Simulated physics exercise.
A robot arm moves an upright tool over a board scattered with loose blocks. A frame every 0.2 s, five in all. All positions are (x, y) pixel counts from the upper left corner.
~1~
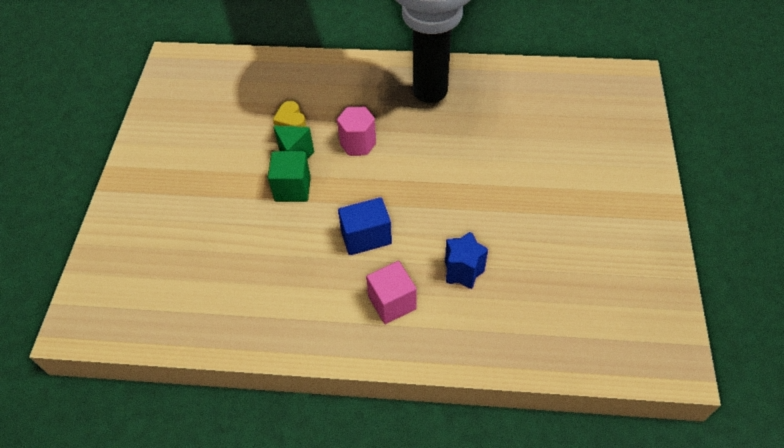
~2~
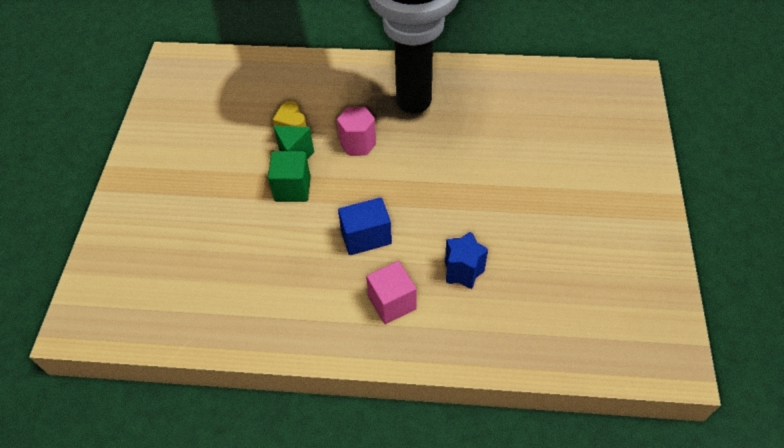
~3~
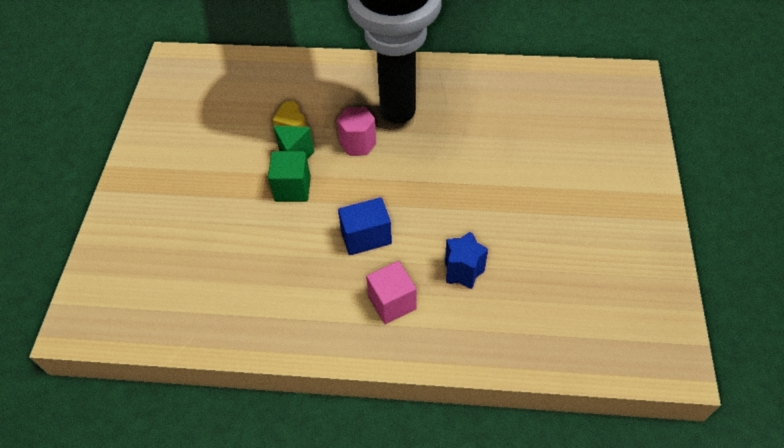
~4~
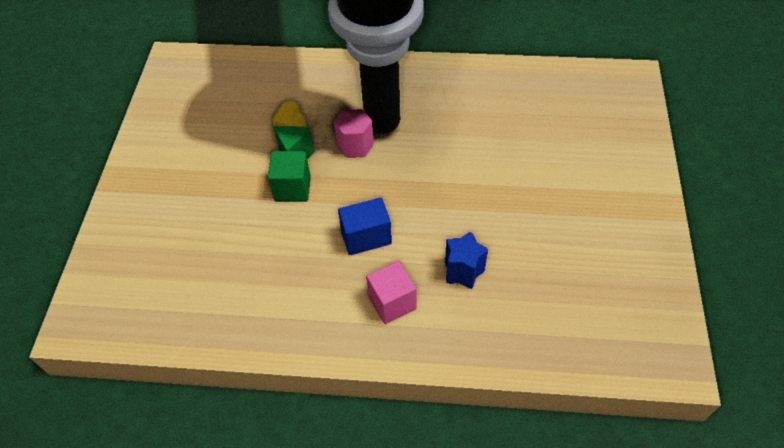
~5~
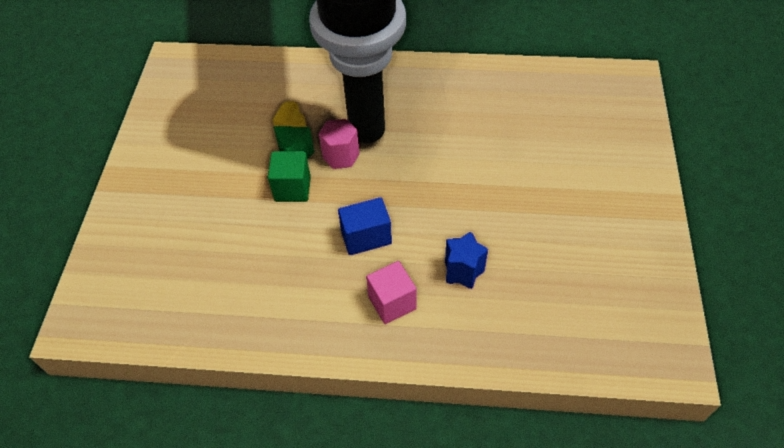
The video shows a robot arm moving a black upright tool down and to the left over a wooden board of colored blocks, then nudging the pink hexagonal block slightly toward the green blocks while the other pieces stay still.
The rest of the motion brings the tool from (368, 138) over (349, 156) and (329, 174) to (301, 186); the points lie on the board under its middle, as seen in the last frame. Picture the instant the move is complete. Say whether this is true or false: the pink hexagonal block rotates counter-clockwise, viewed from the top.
False.
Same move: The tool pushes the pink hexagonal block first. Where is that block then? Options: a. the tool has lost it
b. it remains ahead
The one that fits is b, it remains ahead.
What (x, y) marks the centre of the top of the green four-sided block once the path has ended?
At roughly (228, 198).
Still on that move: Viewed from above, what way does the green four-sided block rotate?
I'd predict that, seen from above, the green four-sided block rotates counter-clockwise.
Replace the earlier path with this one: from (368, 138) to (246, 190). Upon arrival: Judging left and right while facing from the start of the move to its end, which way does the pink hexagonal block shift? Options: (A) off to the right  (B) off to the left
Answer: B.
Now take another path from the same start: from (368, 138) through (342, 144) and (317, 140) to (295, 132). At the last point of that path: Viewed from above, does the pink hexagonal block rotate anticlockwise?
I expect so.
On the path given first. Halfway along, tool at (338, 159); green four-sided block at (268, 176), turned 15° anticlockwise; pink hexagonal block at (301, 157), turned 20° clockwise.
At the end, tool at (300, 179); green four-sided block at (228, 198), turned 20° anticlockwise; green triangular piece unmoved; pink hexagonal block at (261, 179), turned 20° clockwise.
